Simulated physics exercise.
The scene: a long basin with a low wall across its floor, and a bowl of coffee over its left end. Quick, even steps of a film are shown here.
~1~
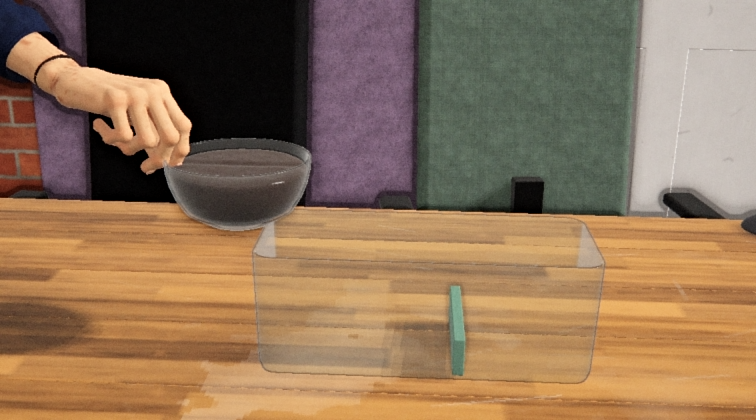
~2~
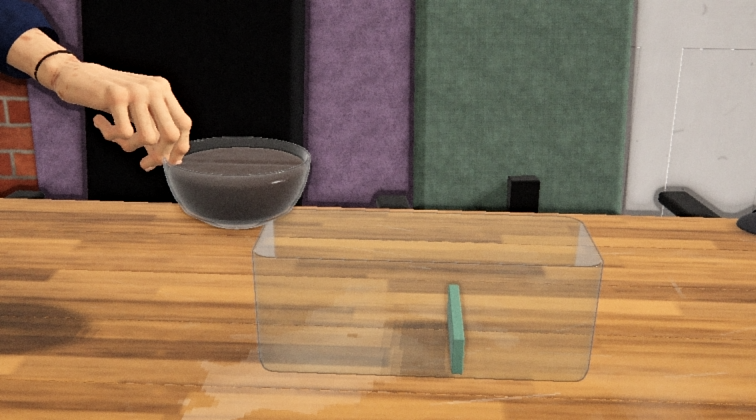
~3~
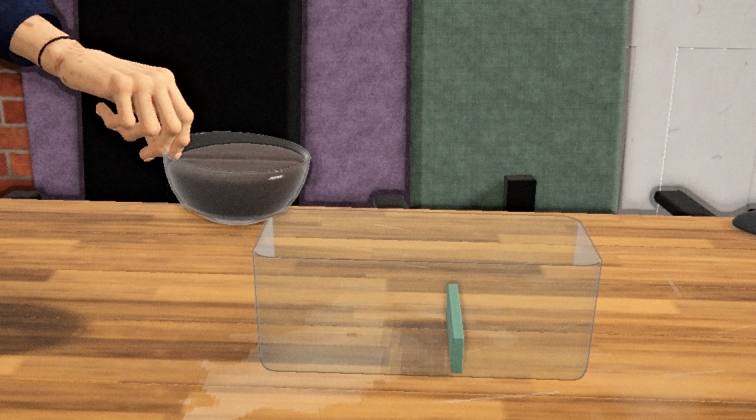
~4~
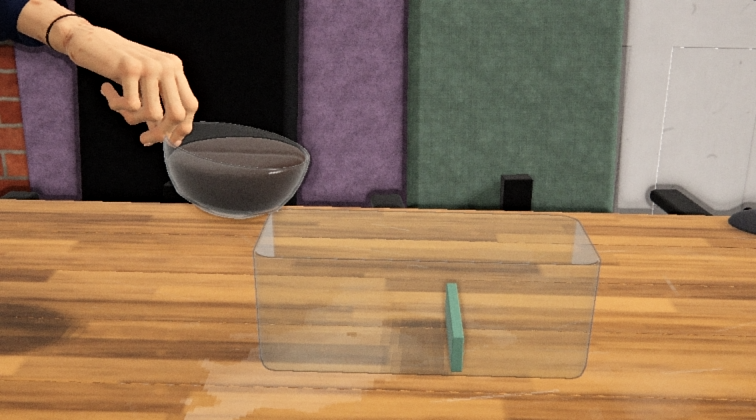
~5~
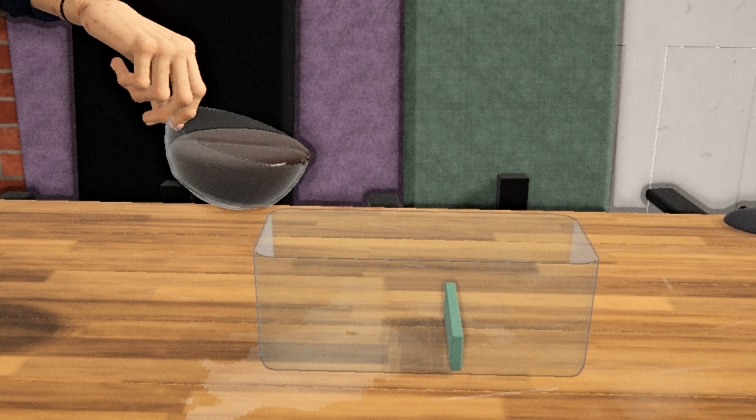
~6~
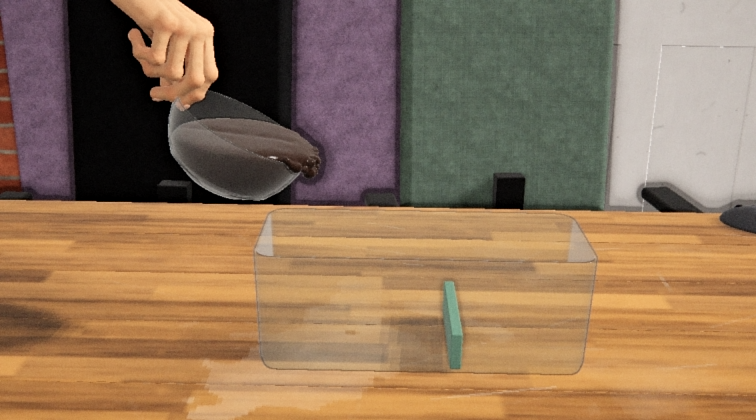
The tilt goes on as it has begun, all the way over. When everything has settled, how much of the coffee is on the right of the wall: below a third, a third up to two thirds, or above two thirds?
The right side ends up with below a third of it.
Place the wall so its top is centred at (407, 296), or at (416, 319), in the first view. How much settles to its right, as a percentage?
Around 55 per cent for the first, around 50 per cent for the second.
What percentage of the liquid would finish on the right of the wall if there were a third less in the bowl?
5 per cent or so.
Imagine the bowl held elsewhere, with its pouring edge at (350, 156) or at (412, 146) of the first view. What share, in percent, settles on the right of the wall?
Close to 40 % for the first start and close to 85 % for the second.
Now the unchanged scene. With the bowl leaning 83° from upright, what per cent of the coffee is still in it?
It keeps around 25 per cent at that angle.
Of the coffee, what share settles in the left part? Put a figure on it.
90 in a hundred.
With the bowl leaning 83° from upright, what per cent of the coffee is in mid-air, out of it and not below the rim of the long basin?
It comes to around 45 per cent.
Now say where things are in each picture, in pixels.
In the first picture, it leans 0°; its right rim is at (309, 160); the coffee meets the walls at (172, 163) and (308, 167); the long basin's rim runs from (263, 233) to (594, 243); the wall's top is at (457, 313).
In the second picture, it leans 1°; its right rim is at (309, 160); the coffee meets the walls at (172, 162) and (306, 165).
In the third picture, it leans 5°; its right rim is at (308, 161); the coffee meets the walls at (171, 158) and (306, 161).
In the fourth picture, it leans 11°; its right rim is at (308, 161); the coffee meets the walls at (171, 151) and (306, 156).
In the fifth picture, it leans 19°; its right rim is at (307, 161); the coffee meets the walls at (172, 140) and (305, 153); 2 per cent is over the edge.
In the sixth picture, it leans 28°; its right rim is at (306, 161); the coffee meets the walls at (175, 128) and (305, 152); 6 per cent is over the edge.
A moment on, the bowl is tipped on its side and 26 per cent is still to pour, 29 is left of the wall and 0 right of it.
Next, the bowl is tipped on its side and 1 per cent is still to pour, 88 is left of the wall and 5 right of it.
Then the bowl is tipped on its side and 0 per cent is still to pour, 91 is left of the wall and 8 right of it.
Later the bowl is tipped on its side and 0 per cent is still to pour, 91 is left of the wall and 9 right of it.
In the end 90 per cent lies left of the wall, 9 right of it and 1 outside.
